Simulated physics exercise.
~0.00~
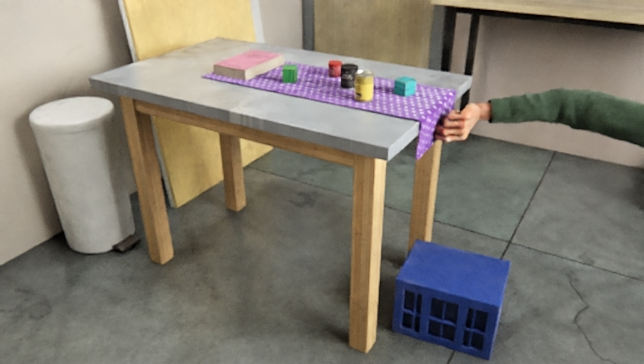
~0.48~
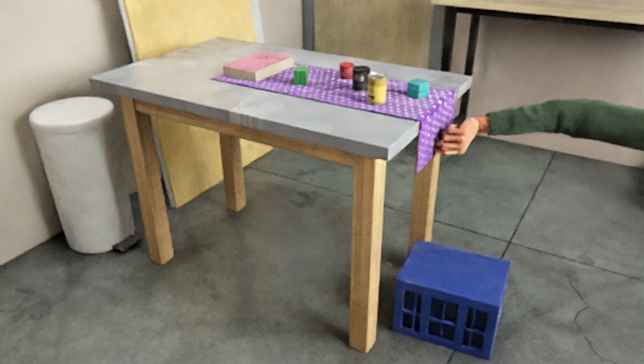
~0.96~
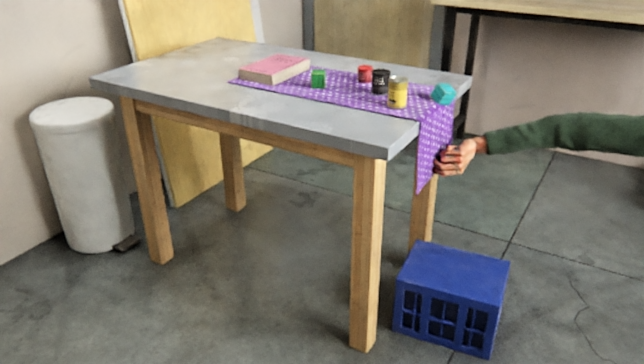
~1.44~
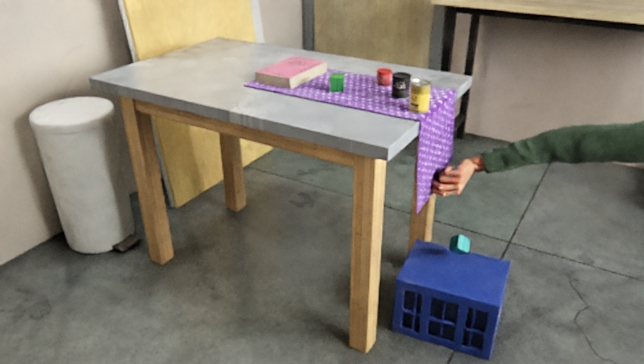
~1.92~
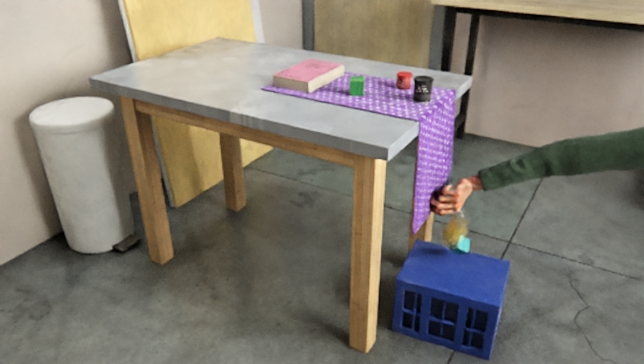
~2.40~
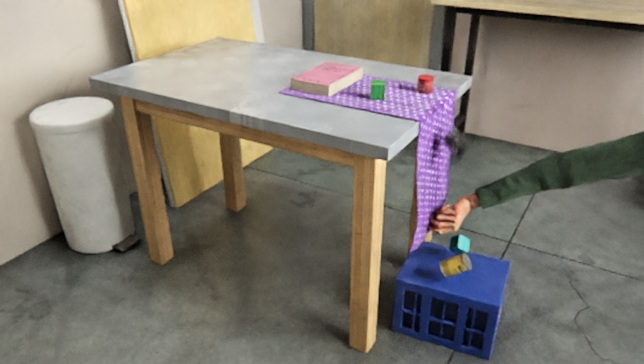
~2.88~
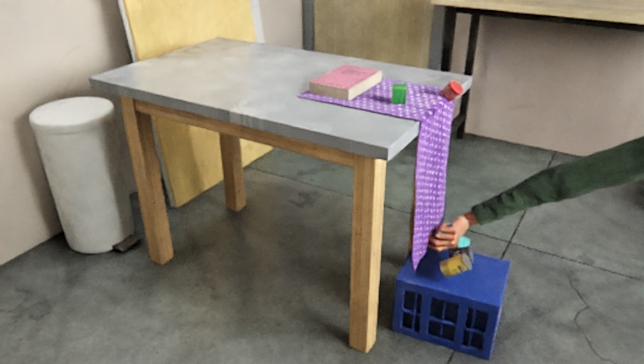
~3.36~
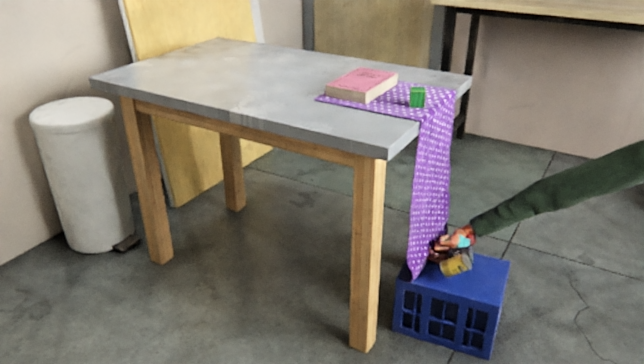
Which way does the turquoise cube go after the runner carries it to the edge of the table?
It moves down, dropping off the edge of the table onto the blue crate.
